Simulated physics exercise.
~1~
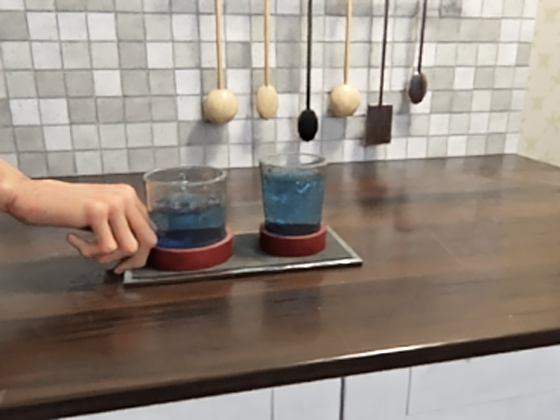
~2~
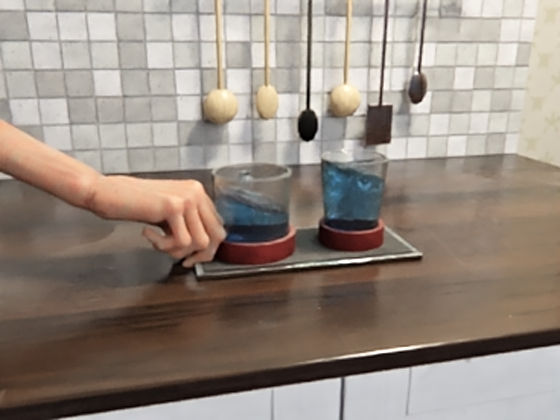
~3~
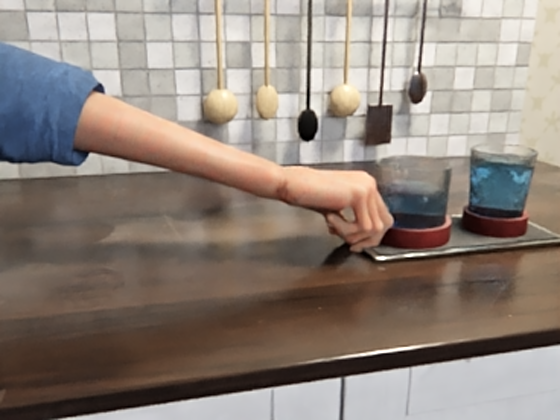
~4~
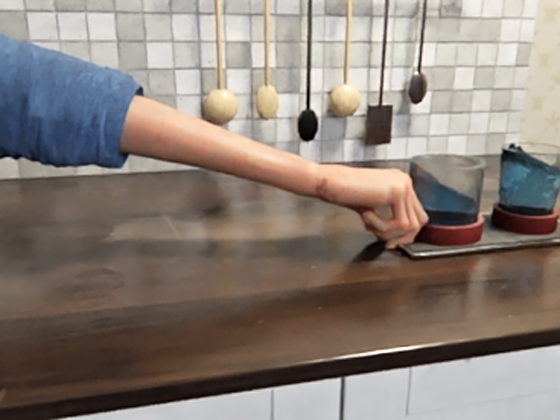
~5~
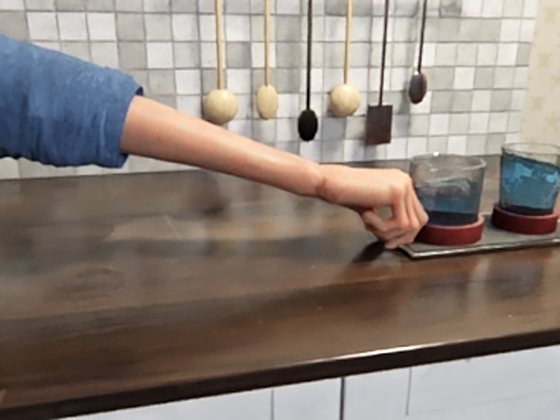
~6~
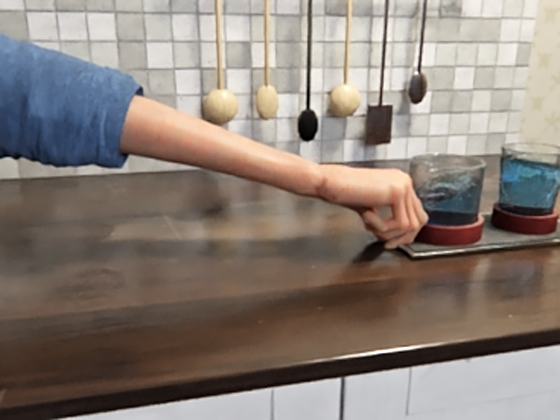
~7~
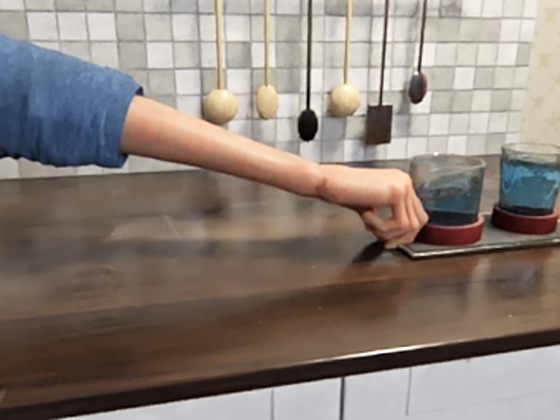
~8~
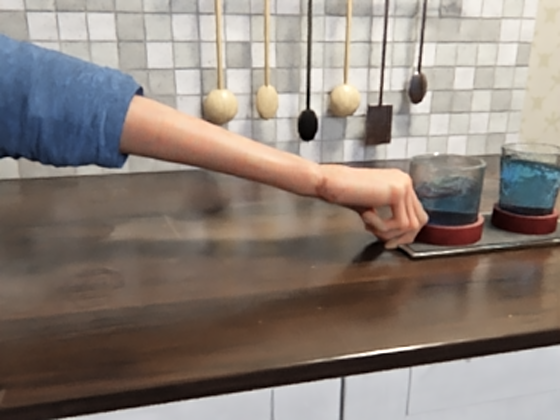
A tray holding two clear glasses of blue water in red holders slid right along a dark wooden counter, pushed by a hand, the water tilting and sloshing, then stopped near the right edge of view, the hand still on it as the water settled.
